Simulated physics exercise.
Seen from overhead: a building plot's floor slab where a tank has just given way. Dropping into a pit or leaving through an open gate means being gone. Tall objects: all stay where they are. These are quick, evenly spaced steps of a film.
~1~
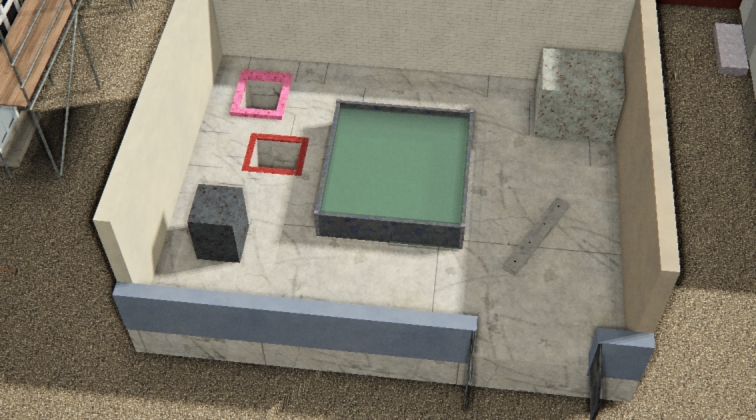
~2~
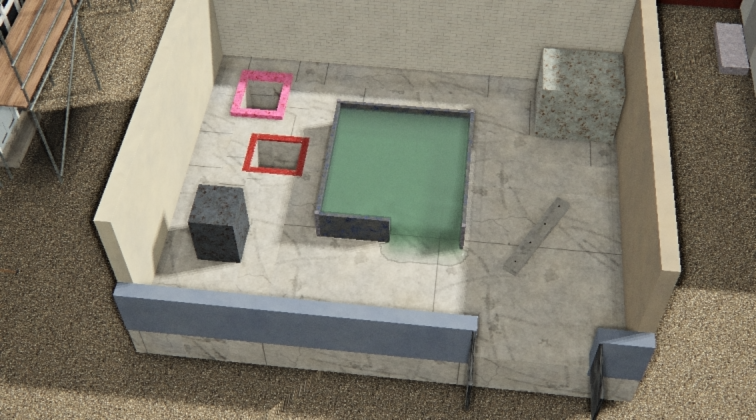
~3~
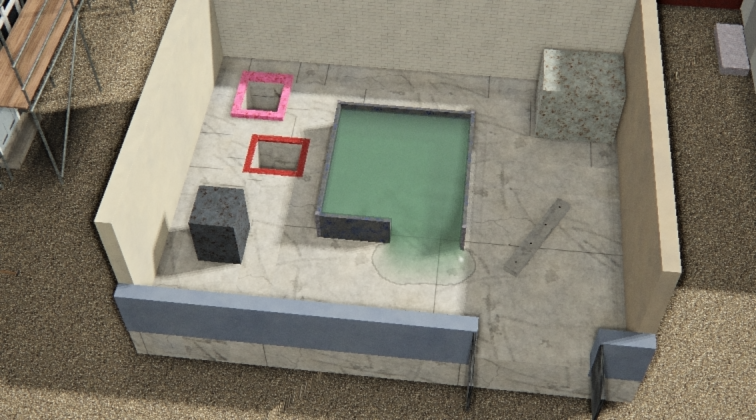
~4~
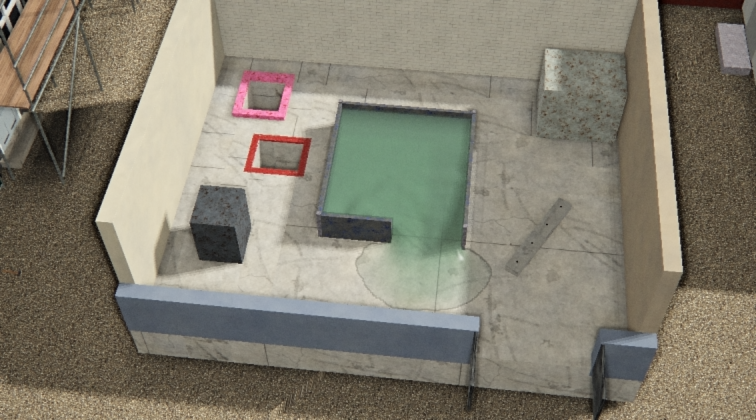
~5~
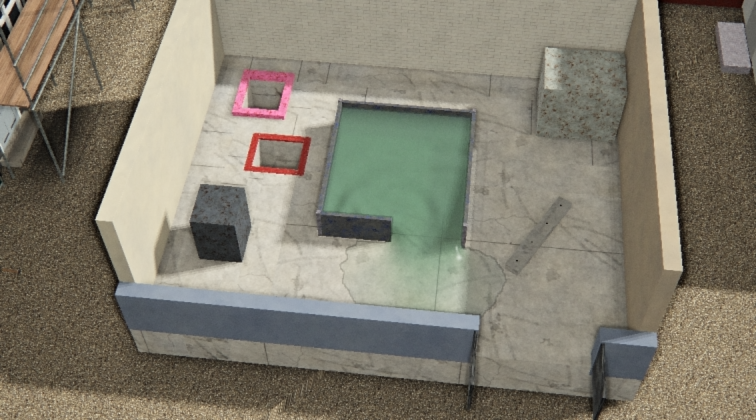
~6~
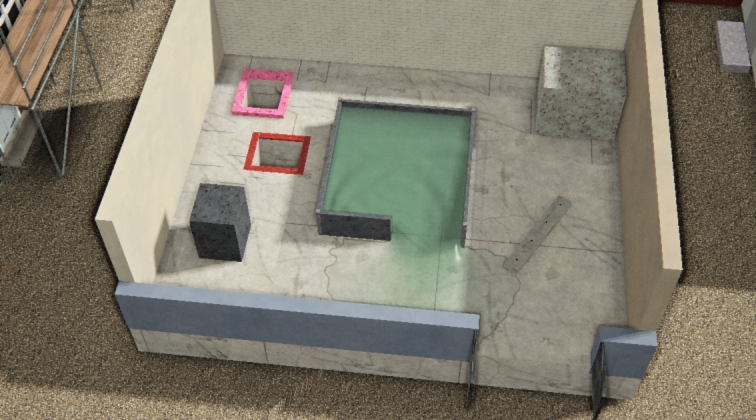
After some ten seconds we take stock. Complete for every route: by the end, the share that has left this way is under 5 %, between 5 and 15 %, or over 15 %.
By the end, the share via the gate is over 15 %; the share via the pink pit is under 5 %; the share via the red pit is between 5 and 15 %.
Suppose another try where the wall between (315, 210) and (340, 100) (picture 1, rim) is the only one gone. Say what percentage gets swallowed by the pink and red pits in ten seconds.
In percent: Pink 4, red 45.
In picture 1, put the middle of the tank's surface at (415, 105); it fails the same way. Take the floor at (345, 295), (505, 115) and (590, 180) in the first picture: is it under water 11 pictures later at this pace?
Going through the three spots, I'd say swamped, high and dry, high and dry.
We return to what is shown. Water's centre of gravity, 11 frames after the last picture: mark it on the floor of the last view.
Centre of the water: Near (406, 220).
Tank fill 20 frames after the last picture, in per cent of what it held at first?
It comes to some 54 percent.
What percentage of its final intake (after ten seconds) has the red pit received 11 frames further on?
Roughly 0 per cent.
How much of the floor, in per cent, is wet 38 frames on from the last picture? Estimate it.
It comes out near 65 percent.
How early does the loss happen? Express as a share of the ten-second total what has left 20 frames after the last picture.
It should be close to 30 percent by then.
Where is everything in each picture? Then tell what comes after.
Still water in the open tank at (397, 164), in the first picture.
The front is at (386, 251), out from the gap at (425, 236), in the second picture.
Water pours out at (426, 238) and has run to (387, 274), in the third picture.
Water pours out at (427, 238) and has run to (400, 304), in the fourth picture.
Water pours out at (427, 237) and has run to a hidden place, in the fifth picture.
The front is at a hidden place, out from the gap at (426, 236), in the sixth picture.
A moment on, water covers 15 % of the floor; the gate 0 %, the pink pit 0 %, the red pit 0 %.
Next, water covers 25 % of the floor; the gate 4 %, the pink pit 0 %, the red pit 0 %.
Then, water covers 40 % of the floor; the gate 9 %, the pink pit 0 %, the red pit 0 %.
Later, water covers 65 % of the floor; the gate 16 %, the pink pit 0 %, the red pit 2 %.
In the end, water covers 85 % of the floor; the gate 23 %, the pink pit 0 %, the red pit 7 %.
